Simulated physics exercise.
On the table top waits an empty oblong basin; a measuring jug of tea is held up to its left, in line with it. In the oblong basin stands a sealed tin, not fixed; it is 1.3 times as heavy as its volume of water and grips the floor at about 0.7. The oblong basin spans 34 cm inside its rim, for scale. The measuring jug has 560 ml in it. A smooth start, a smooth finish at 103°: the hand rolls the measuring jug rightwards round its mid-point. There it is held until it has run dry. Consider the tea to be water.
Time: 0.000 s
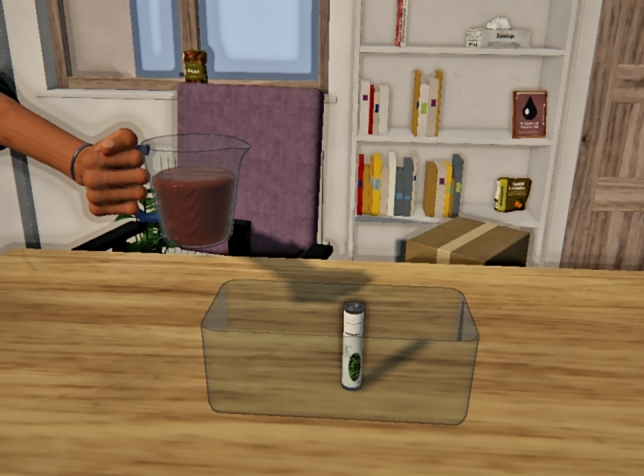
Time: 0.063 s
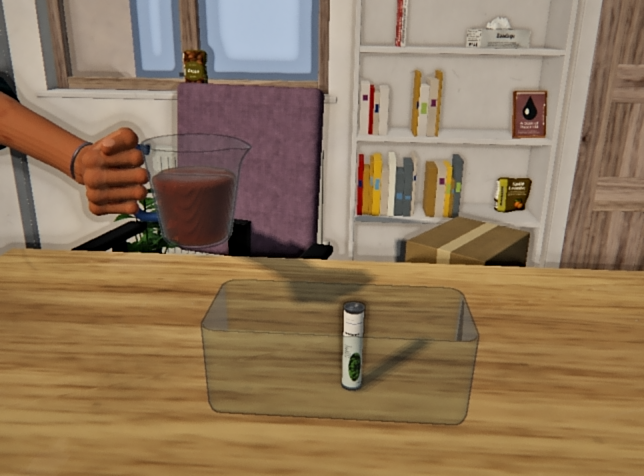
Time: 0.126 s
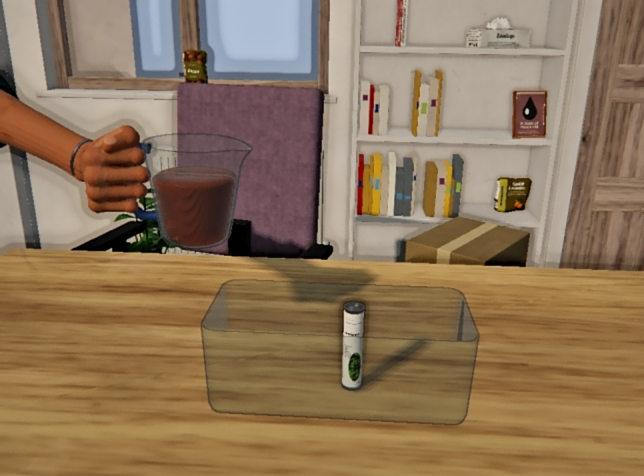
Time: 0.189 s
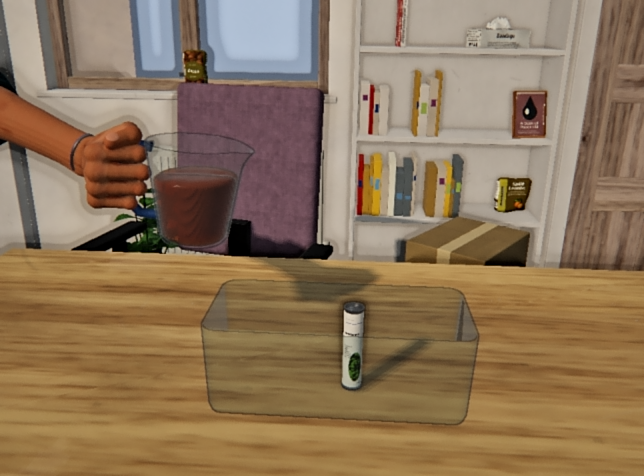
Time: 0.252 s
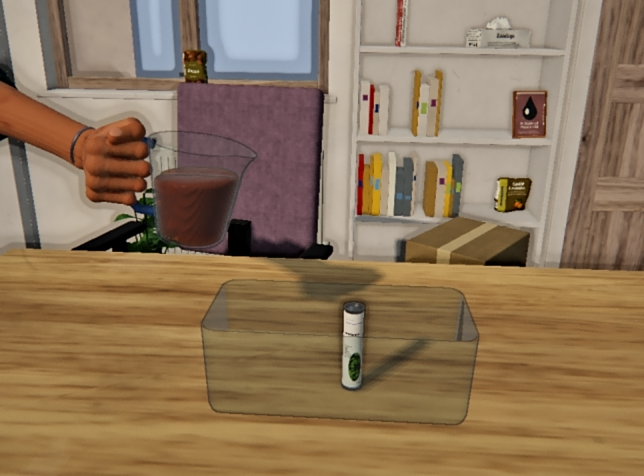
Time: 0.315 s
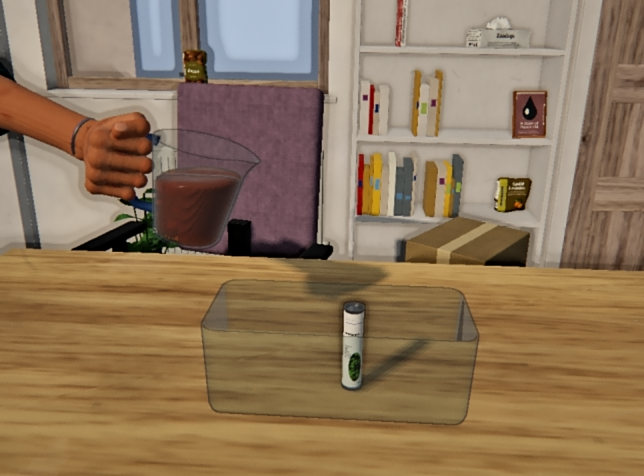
At first, a hand holds a clear measuring jug of reddish-brown liquid upright, above and to the left of an empty clear basin on a wooden table, where a small white tube stands. The hand then slowly tilts the jug rightwards, gradually quickening to a slight lean, the liquid staying inside.
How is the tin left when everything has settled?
It will weather it.
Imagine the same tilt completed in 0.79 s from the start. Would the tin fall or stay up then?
The tin stays balanced.
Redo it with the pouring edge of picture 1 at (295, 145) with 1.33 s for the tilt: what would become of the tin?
Then it goes over.
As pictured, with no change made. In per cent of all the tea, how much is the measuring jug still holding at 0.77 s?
I'd estimate some 88 % remains.
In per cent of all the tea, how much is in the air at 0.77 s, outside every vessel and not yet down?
Roughly 12 percent.
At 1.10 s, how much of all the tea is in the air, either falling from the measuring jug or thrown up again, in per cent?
Some 22 per cent.
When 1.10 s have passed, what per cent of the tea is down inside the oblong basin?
About 52 per cent.
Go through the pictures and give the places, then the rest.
It leans 0°; its right rim is at (250, 146); the tea meets the walls at (155, 173) and (236, 175); the oblong basin's rim runs from (213, 304) to (470, 314); the tin's top is at (354, 311), in the first picture.
It leans 1°; its right rim is at (251, 146); the tea meets the walls at (155, 173) and (237, 175), in the second picture.
It leans 2°; its right rim is at (252, 148); the tea meets the walls at (156, 173) and (237, 176), in the third picture.
It leans 5°; its right rim is at (255, 151); the tea meets the walls at (157, 173) and (238, 176), in the fourth picture.
It leans 9°; its right rim is at (257, 155); the tea meets the walls at (158, 173) and (240, 176), in the fifth picture.
It leans 14°; its right rim is at (260, 161); the tea meets the walls at (159, 174) and (242, 177), in the sixth picture.
After 0.77 s the tilt is 64° and 88 per cent is still to pour; the tin stands where it began.
After 1.10 s the tilt is 96° and 26 per cent is still to pour; the tin stands where it began.
After 1.45 s the tilt is 103° and 1 per cent is still to pour; the tin stands where it began.
After 1.83 s the tilt is 103° and 0 per cent is still to pour; the tin stands where it began.
In the end the tin stands where it began.
